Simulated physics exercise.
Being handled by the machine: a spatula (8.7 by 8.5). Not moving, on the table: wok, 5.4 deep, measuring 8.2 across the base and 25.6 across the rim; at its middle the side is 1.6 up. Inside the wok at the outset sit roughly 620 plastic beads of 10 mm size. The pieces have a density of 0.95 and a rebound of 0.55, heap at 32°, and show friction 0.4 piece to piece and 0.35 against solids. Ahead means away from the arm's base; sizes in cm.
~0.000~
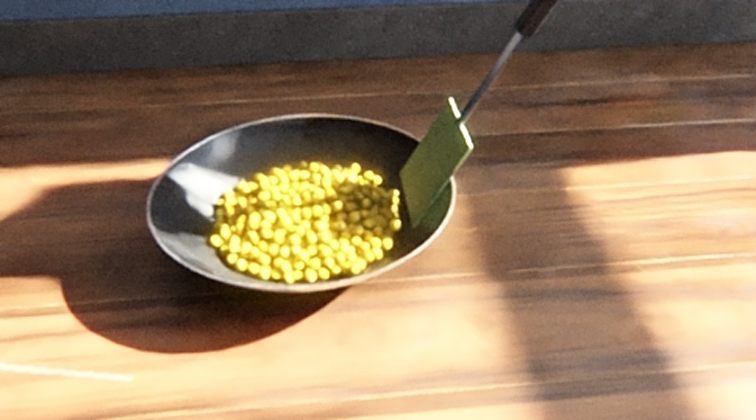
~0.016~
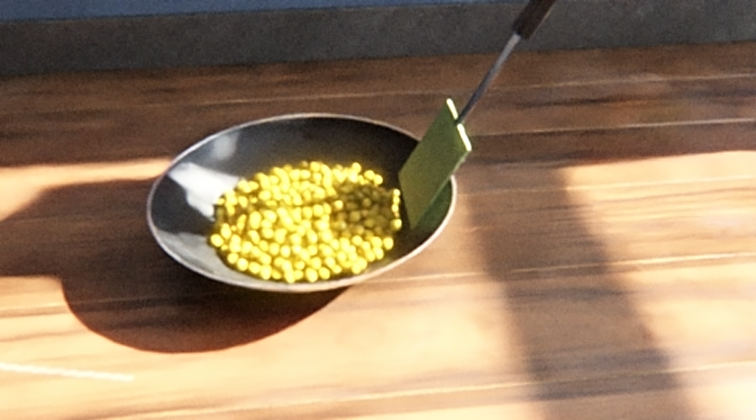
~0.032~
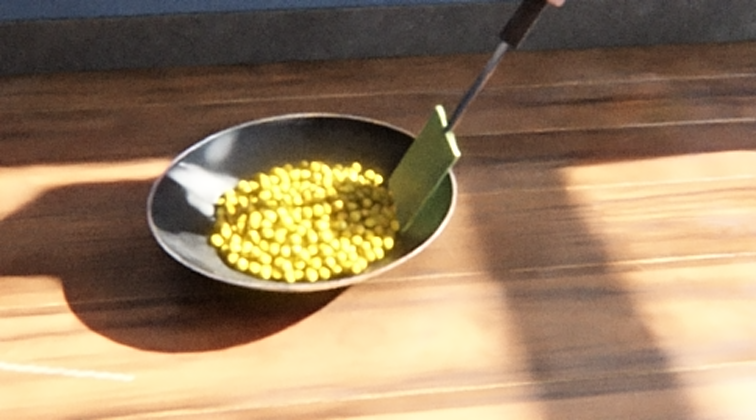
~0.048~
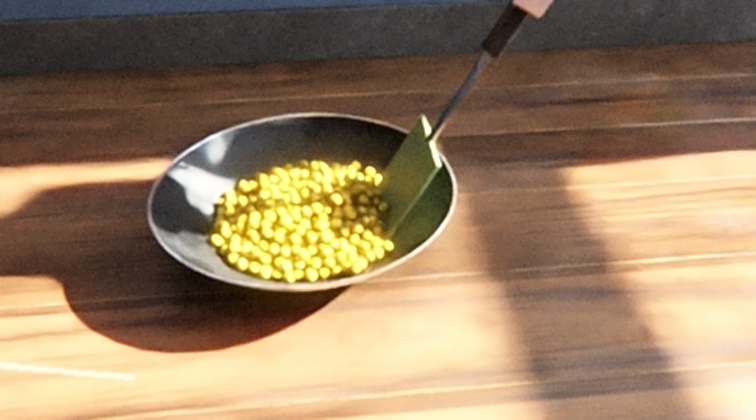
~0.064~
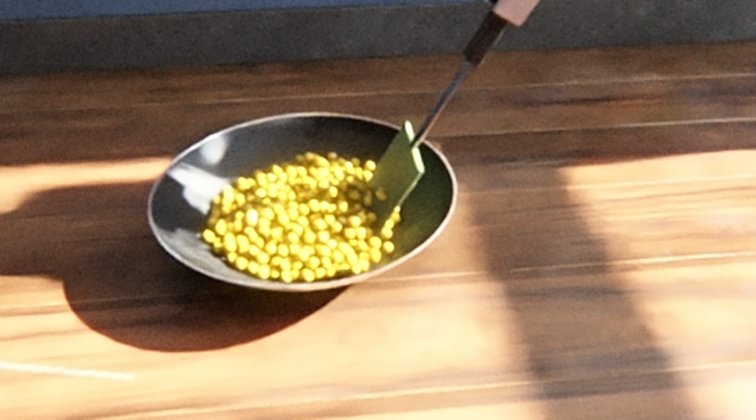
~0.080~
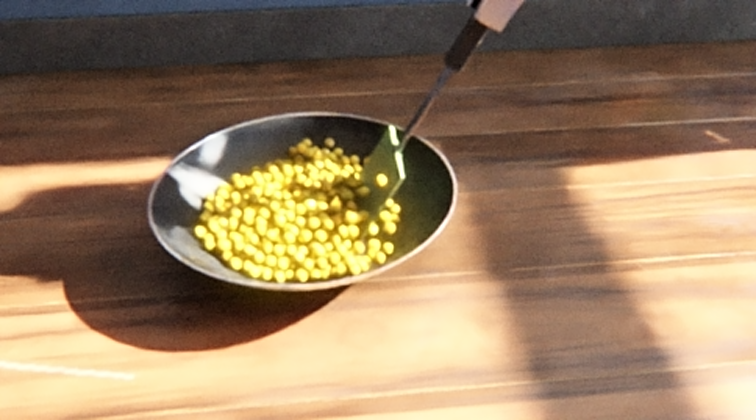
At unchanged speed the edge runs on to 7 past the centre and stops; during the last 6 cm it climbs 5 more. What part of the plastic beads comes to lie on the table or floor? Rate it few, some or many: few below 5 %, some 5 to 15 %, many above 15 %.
Many, above 15 %.
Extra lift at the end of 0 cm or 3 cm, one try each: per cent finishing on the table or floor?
Roughly 35 per cent, then 35 per cent.
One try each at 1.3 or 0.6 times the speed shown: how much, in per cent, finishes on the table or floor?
Around 35 per cent and around 10 per cent.
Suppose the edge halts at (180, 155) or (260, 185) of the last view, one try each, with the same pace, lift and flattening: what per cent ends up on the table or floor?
First try roughly 45 percent, second roughly 10 percent.
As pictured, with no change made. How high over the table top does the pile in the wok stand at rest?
It reaches roughly 5.0 cm.
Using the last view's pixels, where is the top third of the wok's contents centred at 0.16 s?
The middle lies somewhere about (239, 189).
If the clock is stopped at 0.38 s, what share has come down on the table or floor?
I'd put it at around 20 per cent.
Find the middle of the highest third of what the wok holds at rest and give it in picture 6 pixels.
You'll find it at about (225, 207).
After 0.12 s, sloping 60°, highest piece 10 above the table; 617 in the wok, 1 on the blade or in flight.
After 0.16 s, sloping 60°, highest piece 12 above the table; 616 in the wok, 2 on the blade or in flight.
After 0.38 s, sloping 60°, highest piece 10 above the table; 445 in the wok, 110 on the table or floor, 63 on the blade or in flight.
After 1.43 s, sloping 60°, highest piece 5 above the table; 444 in the wok, 174 on the table or floor.
In the end, 444 in the wok, 174 on the table or floor. That is 28 % on the table or floor.
